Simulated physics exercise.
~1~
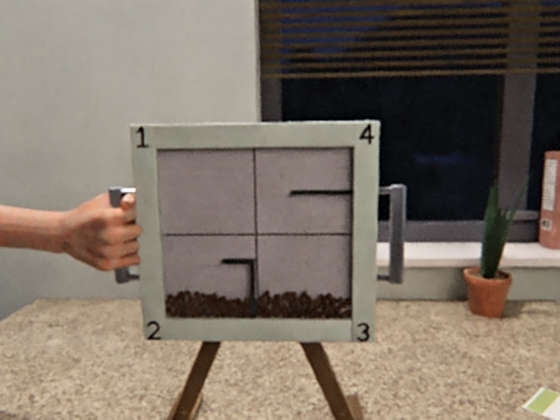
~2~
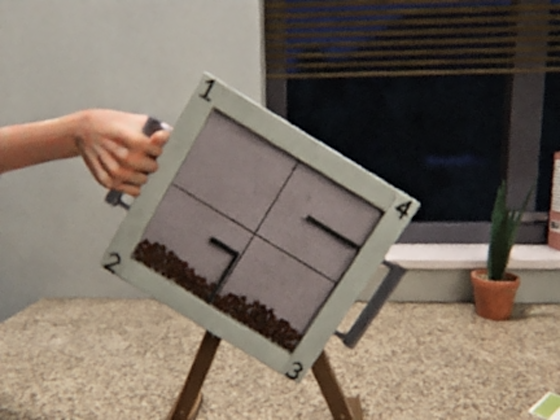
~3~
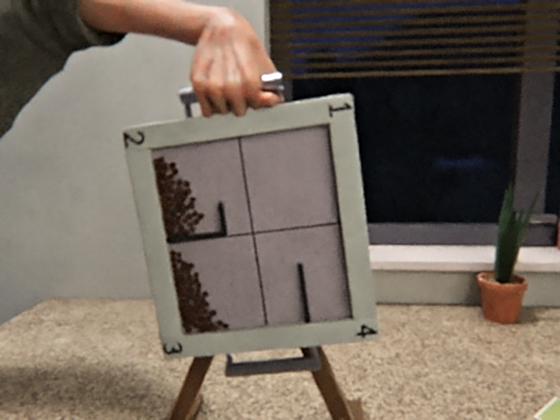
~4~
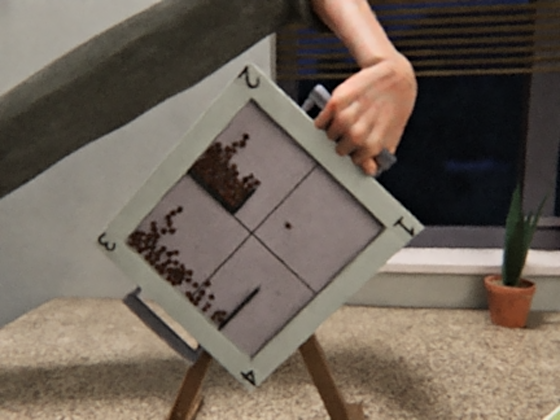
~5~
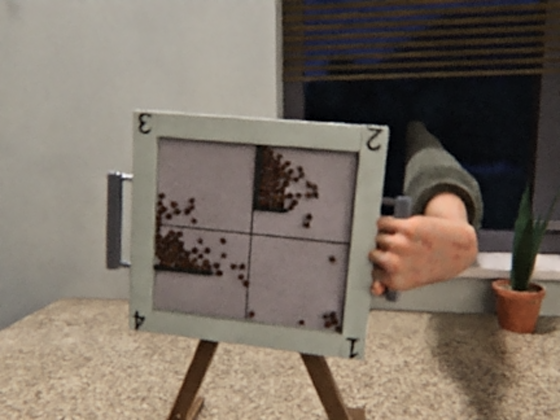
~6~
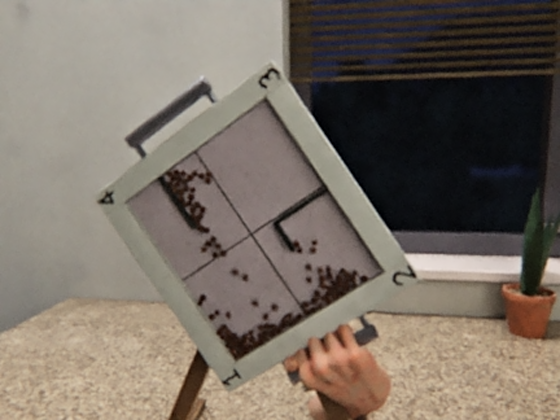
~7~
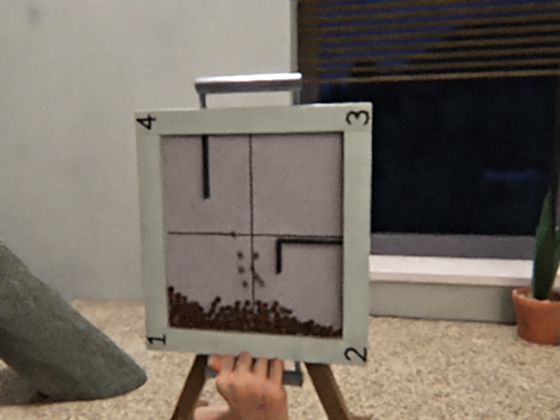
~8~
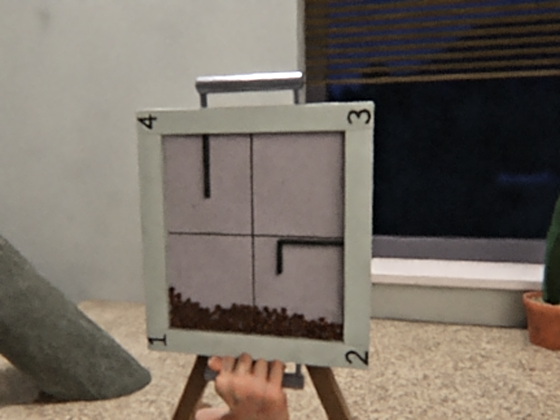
A hand grips a handle on a square, pale green frame with numbered corners, standing on wooden legs over a speckled surface, seen from the front in a room with a dark window and a potted plant at right. Dark brown beads lie along the bottom behind the grey panel. The hand turns the frame counterclockwise, and the beads slide left, some catching on dark ledges. As it turns upside down and onward, they spill down toward the right and then the bottom. The frame stops three quarters round, last beads fall, and all rest along the bottom, slightly more at left.
